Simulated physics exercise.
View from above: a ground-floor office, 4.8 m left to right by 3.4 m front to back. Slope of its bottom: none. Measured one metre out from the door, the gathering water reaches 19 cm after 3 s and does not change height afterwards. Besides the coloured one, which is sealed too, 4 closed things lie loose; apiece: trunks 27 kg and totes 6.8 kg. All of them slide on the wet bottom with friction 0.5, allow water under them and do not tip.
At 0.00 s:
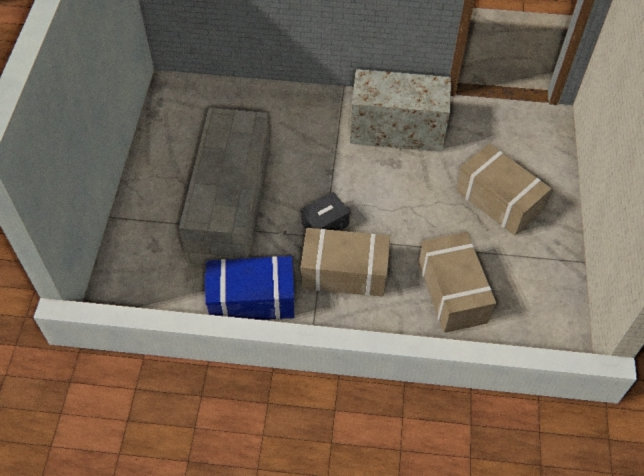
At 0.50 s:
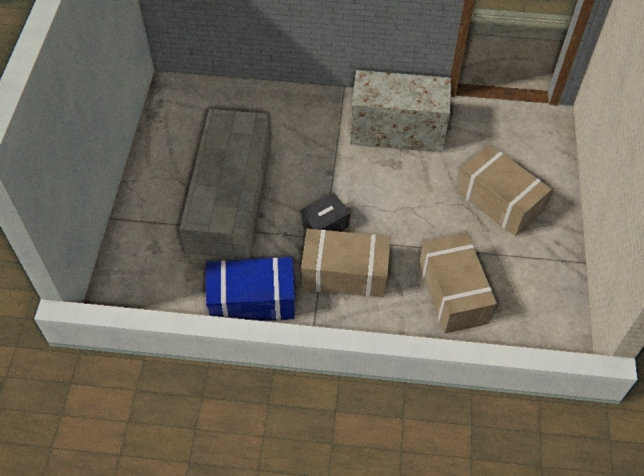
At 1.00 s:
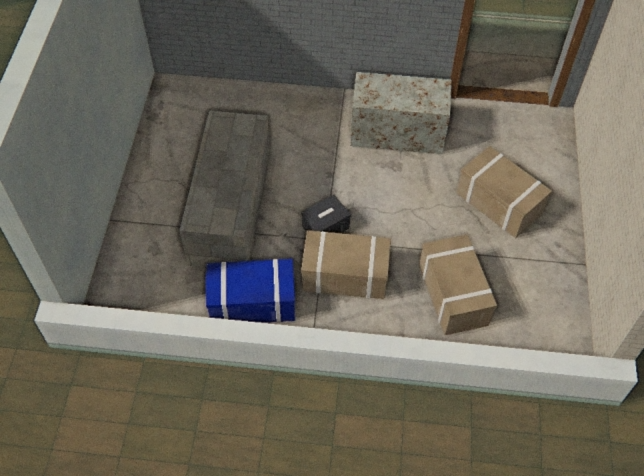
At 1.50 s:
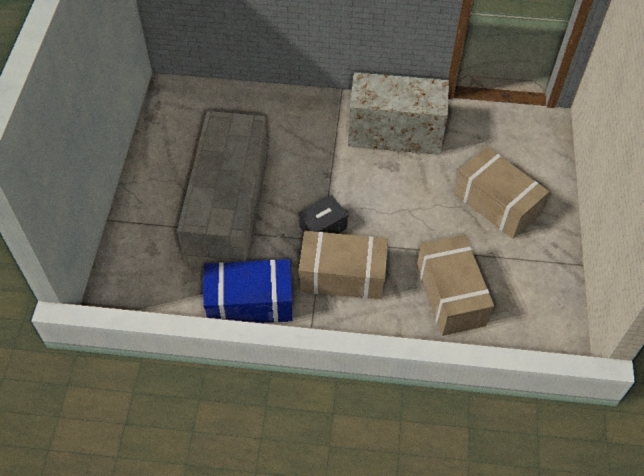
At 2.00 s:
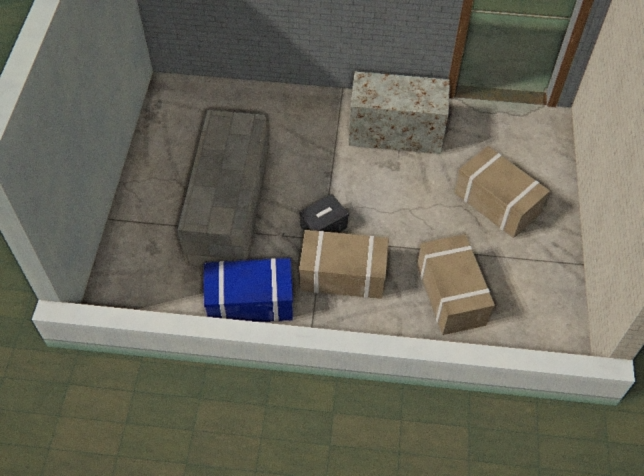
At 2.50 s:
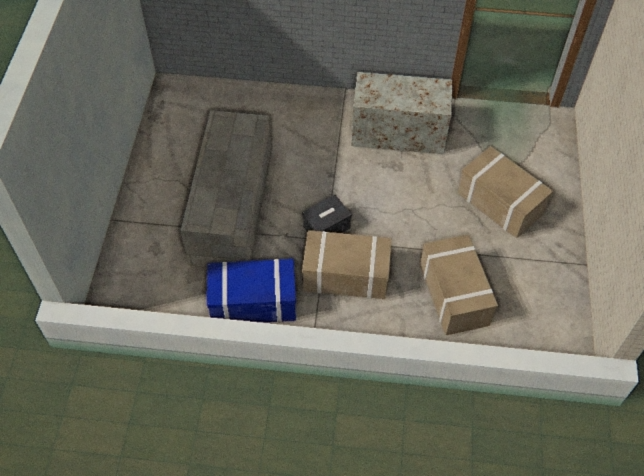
In a ground-floor office seen from above, greenish water spread over the tiles outside and began creeping in through the doorway, while the blue trunk and the other loose things stayed where they were.
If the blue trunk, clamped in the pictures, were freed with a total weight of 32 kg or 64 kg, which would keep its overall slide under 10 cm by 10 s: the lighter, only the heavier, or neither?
Looks to me like only the heavy option works.
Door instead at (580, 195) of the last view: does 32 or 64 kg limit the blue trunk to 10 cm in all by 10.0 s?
Well, then the lesser option suffices.
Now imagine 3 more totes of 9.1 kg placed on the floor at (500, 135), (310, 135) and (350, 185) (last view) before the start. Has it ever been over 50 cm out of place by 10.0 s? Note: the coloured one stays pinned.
Order as asked: Goes beyond / stays within / stays within.
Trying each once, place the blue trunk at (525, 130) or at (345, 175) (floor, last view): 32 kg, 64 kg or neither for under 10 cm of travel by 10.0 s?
The first try gives failure with both; the second gives success with both.
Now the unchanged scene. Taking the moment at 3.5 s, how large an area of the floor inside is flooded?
Wet: Near 2.5 m2.
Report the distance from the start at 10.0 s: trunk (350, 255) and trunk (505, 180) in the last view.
100 cm, 150 cm.
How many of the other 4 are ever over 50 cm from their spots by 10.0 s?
Result: 4.
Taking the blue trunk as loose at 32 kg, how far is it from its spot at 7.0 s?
Around 0 centimetres out of place.
After 3.5 s the blue trunk would be 0 cm from its start with 32 kg and 0 cm from its start with 64 kg; 0 cm of water round it then.
After 4.5 s the blue trunk would be 0 cm from its start with 32 kg and 0 cm from its start with 64 kg; 0 cm of water round it then.
After 7.0 s the blue trunk would be 0 cm from its start with 32 kg and 0 cm from its start with 64 kg; 4 cm of water round it then.
After 10.0 s the blue trunk would be 35 cm from its start with 32 kg and 2 cm from its start with 64 kg; 8 cm of water round it then.
